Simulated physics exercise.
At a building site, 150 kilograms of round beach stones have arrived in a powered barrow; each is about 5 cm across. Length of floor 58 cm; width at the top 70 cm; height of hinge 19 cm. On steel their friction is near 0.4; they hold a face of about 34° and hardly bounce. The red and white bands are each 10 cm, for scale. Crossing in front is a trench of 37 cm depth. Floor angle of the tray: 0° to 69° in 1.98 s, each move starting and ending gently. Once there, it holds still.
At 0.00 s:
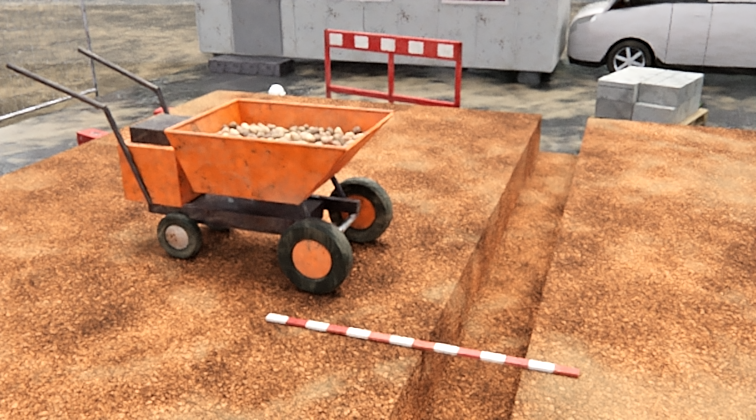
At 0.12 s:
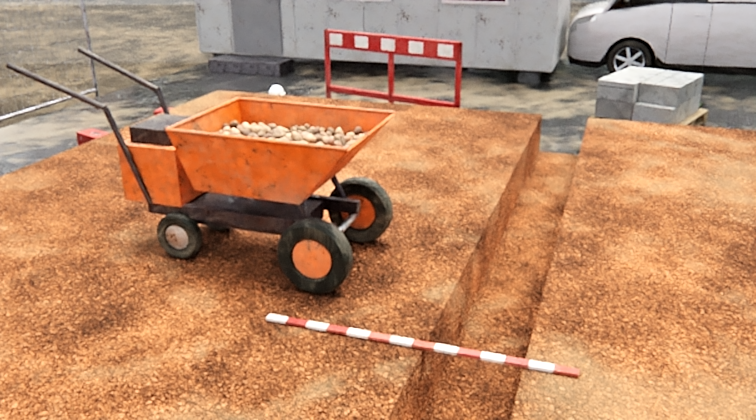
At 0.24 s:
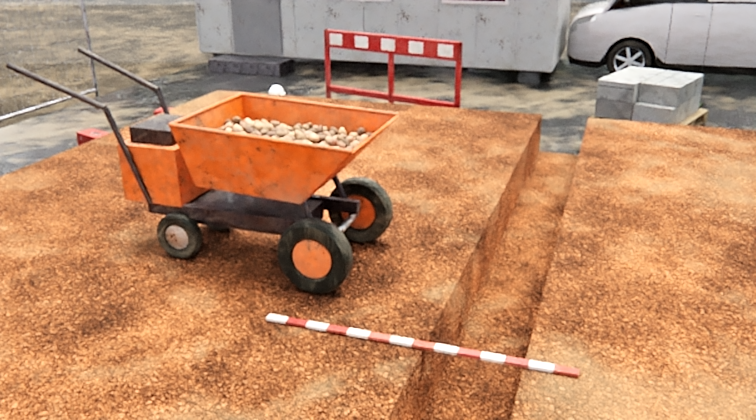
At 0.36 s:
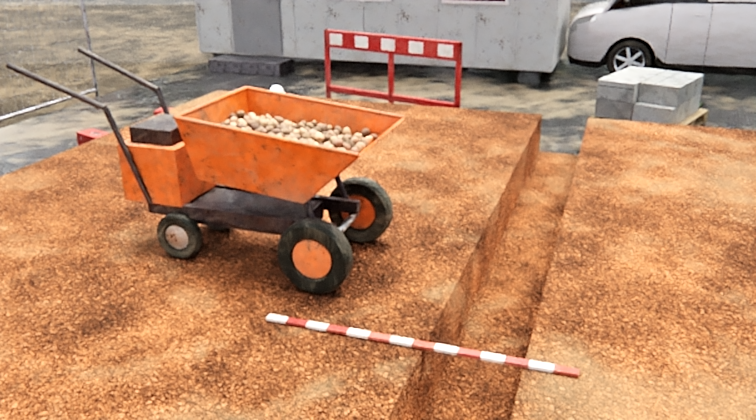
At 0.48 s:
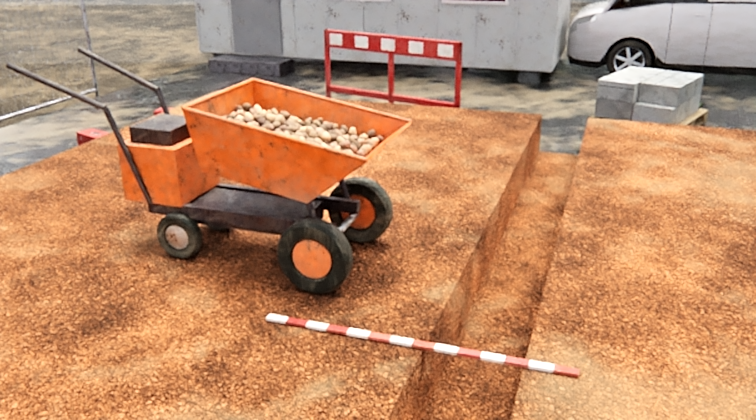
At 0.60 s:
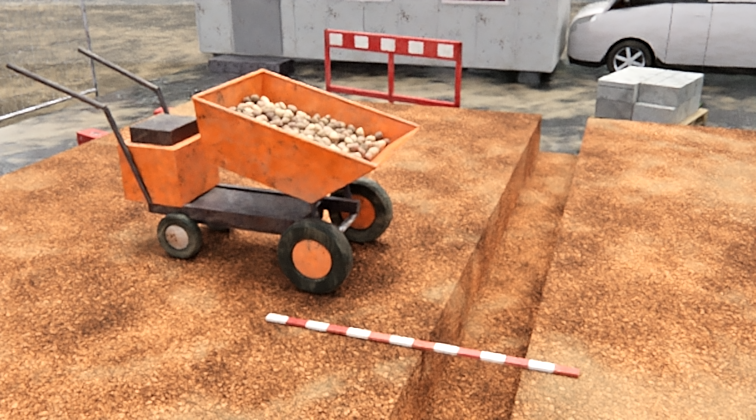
The orange tray of a small wheeled dumper, loaded with rounded stones, starts out level on reddish-brown ground beside a trench. Its rear end rises slowly, then more noticeably, tilting the tray down toward the right and uncovering a dark block behind it, while the stones shift inside and the wheels stay still.
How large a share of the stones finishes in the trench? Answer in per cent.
A share of about 100 per cent.
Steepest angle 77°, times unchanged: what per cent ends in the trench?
The trench would hold about 100% of it.
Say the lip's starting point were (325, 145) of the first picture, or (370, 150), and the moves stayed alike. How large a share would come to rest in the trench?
First place roughly 100%, second roughly 95%.
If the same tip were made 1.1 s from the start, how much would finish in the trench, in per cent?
Probably about 100 in a hundred.
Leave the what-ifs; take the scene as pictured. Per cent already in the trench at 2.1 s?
Close to 65 per cent at that time.
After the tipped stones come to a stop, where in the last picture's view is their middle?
Their middle ends up near (501, 336).
After 1.5 s the floor is at 58°; 99 % in the tray, 1 % short of the trench; the foremost stones are at (457, 229).
After 2.1 s the floor is at 69°; 33 % in the tray, 67 % in the trench; the foremost stones are at (536, 330).
After 2.4 s the floor is at 69°; 11 % in the tray, 89 % in the trench; the foremost stones are at (539, 320).
After 4.4 s the floor is at 69°; 0 % in the tray, 100 % in the trench; the foremost stones are at (534, 332).
